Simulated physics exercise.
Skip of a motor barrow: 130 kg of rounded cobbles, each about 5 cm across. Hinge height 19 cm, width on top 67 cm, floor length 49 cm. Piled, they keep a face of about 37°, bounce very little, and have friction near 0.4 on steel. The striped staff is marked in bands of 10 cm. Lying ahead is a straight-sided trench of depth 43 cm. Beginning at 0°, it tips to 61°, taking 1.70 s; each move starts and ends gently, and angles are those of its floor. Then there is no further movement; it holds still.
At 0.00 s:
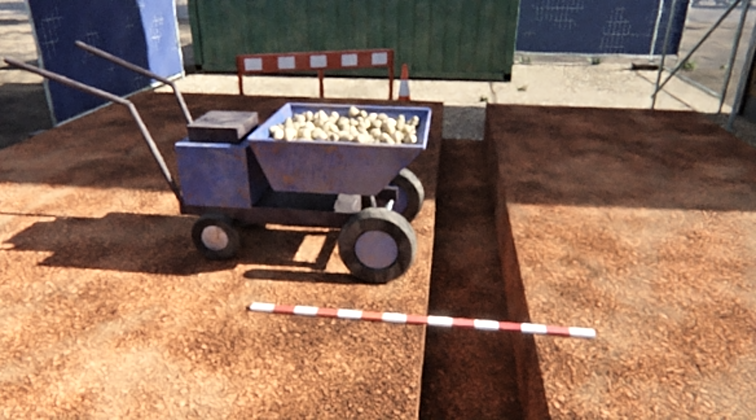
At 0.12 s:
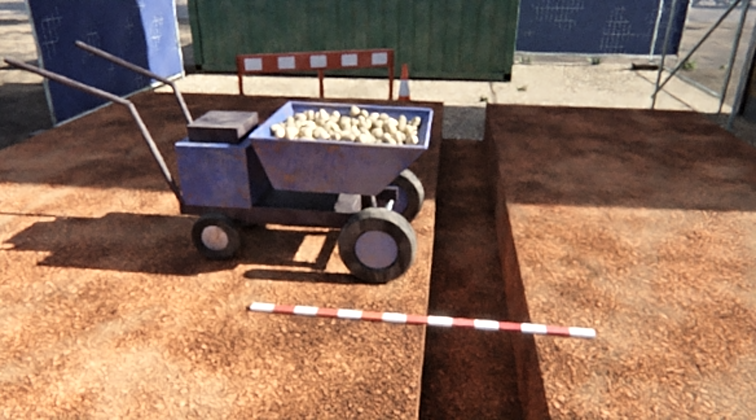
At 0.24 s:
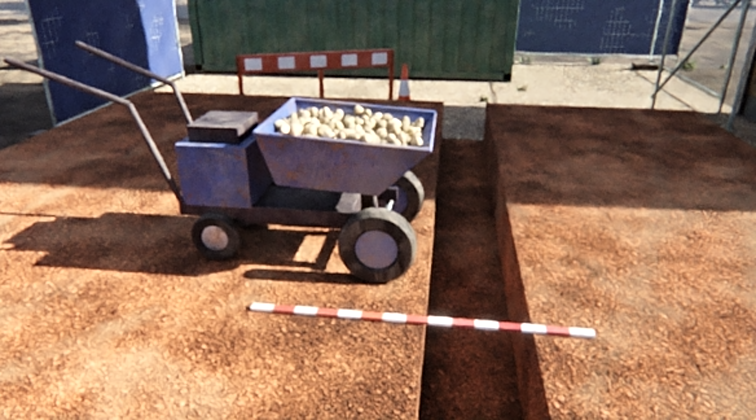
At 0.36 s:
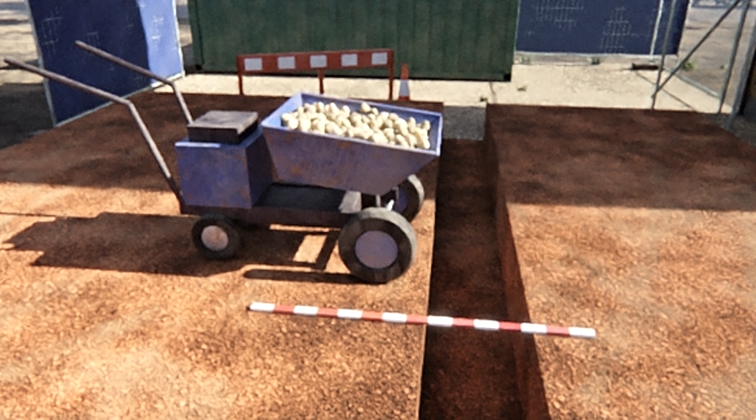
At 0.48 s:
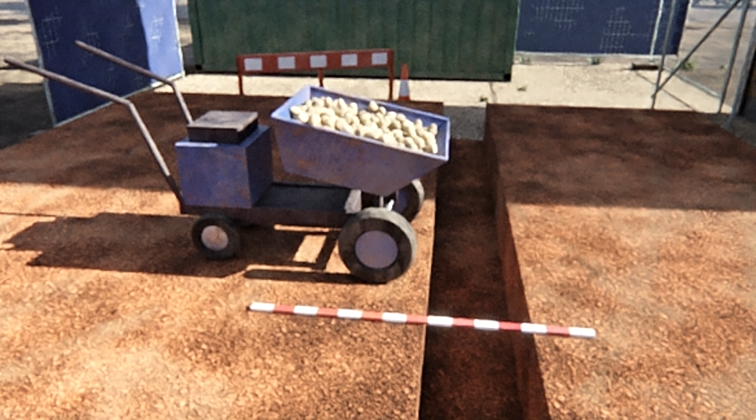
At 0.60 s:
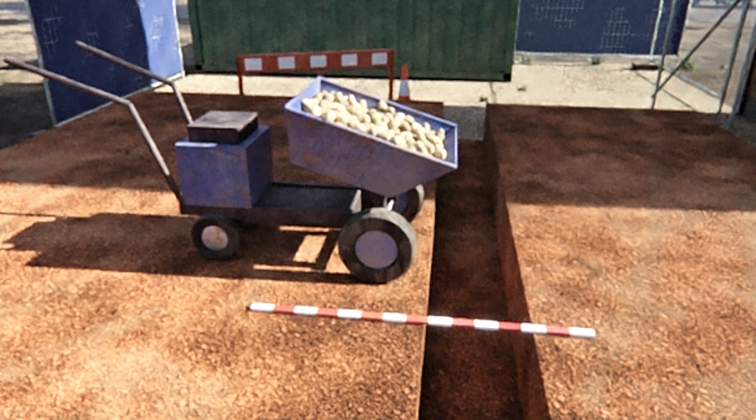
Outdoor yard with reddish gravel, the blue skip of a parked motor barrow tilting gradually forward toward a trench, carrying pale stones.
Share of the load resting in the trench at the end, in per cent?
63 per cent.
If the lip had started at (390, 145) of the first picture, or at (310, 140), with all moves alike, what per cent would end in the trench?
Result: Close to 90 then close to 60 per cent.
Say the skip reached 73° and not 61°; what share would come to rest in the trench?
In that case around 55 percent.
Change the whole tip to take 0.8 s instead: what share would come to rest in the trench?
It would be near 55 percent.
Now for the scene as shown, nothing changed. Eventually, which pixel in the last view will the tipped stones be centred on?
Look at roughly (500, 312).
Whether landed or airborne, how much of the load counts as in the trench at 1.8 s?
Close to 15 per cent has got there by then.
After 1.3 s the floor is at 51°; 100 % in the skip; the foremost stones are at (490, 203).
After 1.8 s the floor is at 61°; 70 % in the skip, 15 % in the trench, 16 % past the trench; the foremost stones are at (571, 268).
After 2.2 s the floor is at 61°; 42 % in the skip, 27 % in the trench, 31 % past the trench; the foremost stones are at (630, 260).
After 4.1 s the floor is at 61°; 6 % in the skip, 63 % in the trench, 32 % past the trench; the foremost stones are at (664, 265).
